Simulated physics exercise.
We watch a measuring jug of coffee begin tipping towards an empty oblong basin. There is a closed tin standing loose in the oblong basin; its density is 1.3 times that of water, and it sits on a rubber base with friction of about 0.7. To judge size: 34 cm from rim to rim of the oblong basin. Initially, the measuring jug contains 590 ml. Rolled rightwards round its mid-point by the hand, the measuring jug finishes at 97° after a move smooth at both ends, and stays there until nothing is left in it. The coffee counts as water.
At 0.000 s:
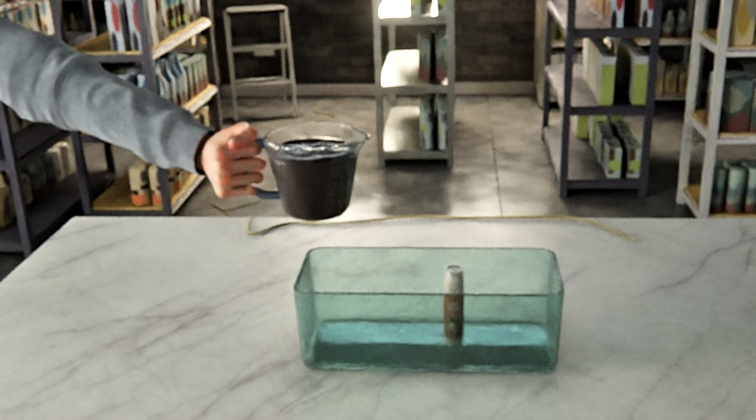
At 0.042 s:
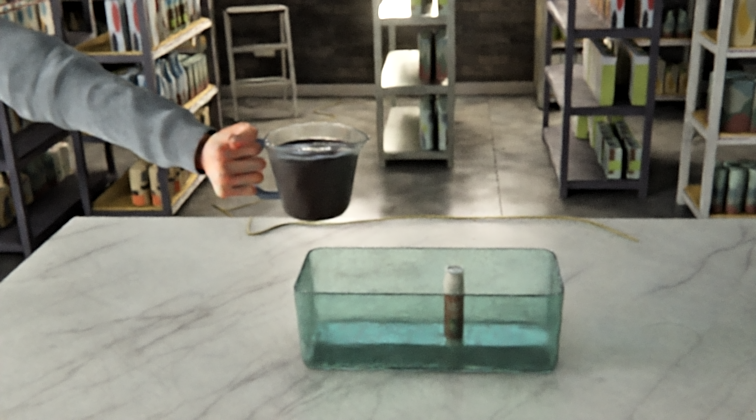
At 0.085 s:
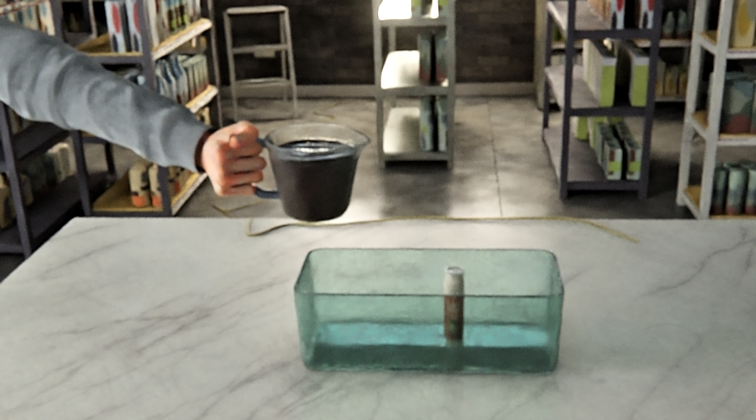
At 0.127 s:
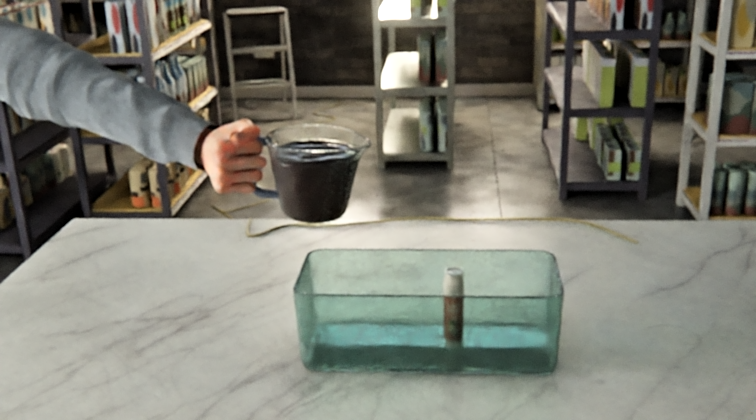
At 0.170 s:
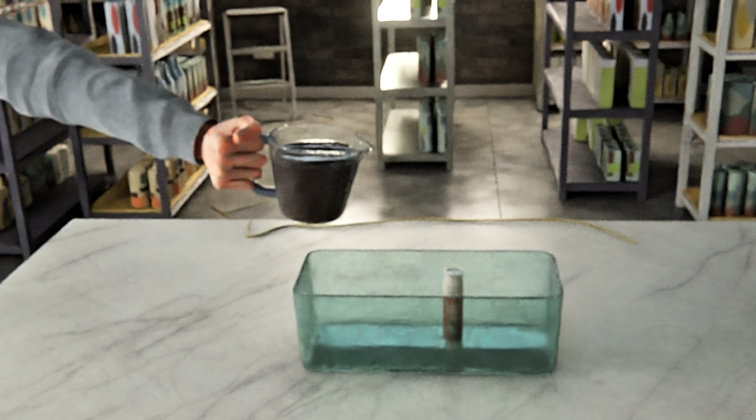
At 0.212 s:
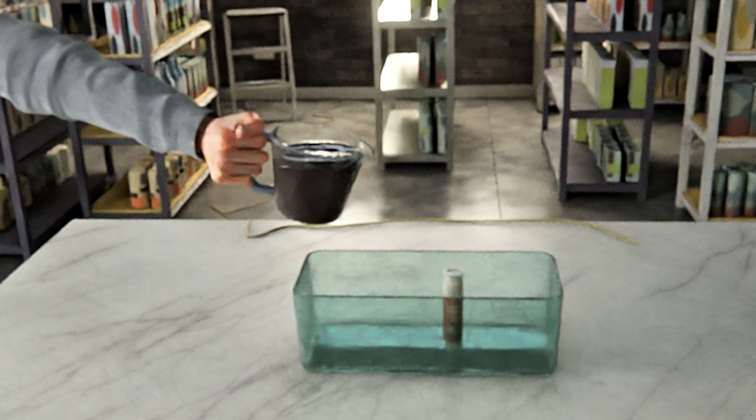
A hand slowly tilts a jug of dark liquid slightly rightwards above a greenish glass basin.
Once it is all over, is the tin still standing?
It never tumbles.
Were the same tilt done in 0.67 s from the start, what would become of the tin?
In that case the tin stays vertical.
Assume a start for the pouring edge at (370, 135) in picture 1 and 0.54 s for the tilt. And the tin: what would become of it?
It does not tip.
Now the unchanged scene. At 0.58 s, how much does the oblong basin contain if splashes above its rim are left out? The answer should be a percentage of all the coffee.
Fraction in basin: Approx. 7%.
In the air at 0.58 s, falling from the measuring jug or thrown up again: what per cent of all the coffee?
It comes to about 24 percent.
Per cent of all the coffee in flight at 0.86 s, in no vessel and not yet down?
Some 16 % is up in the air.
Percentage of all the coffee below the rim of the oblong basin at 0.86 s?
Near 68 in a hundred.
Then, 0.58 s in, the tilt is 65° and 69 per cent is still to pour; the tin stands where it began.
Then, 0.86 s in, the tilt is 95° and 15 per cent is still to pour; the tin stands 1 cm from where it began.
Then, 1.14 s in, the tilt is 97° and 1 per cent is still to pour; the tin stands where it began.
Then, 1.45 s in, the tilt is 97° and 0 per cent is still to pour; the tin stands where it began.
Finally, the tin stands where it began.
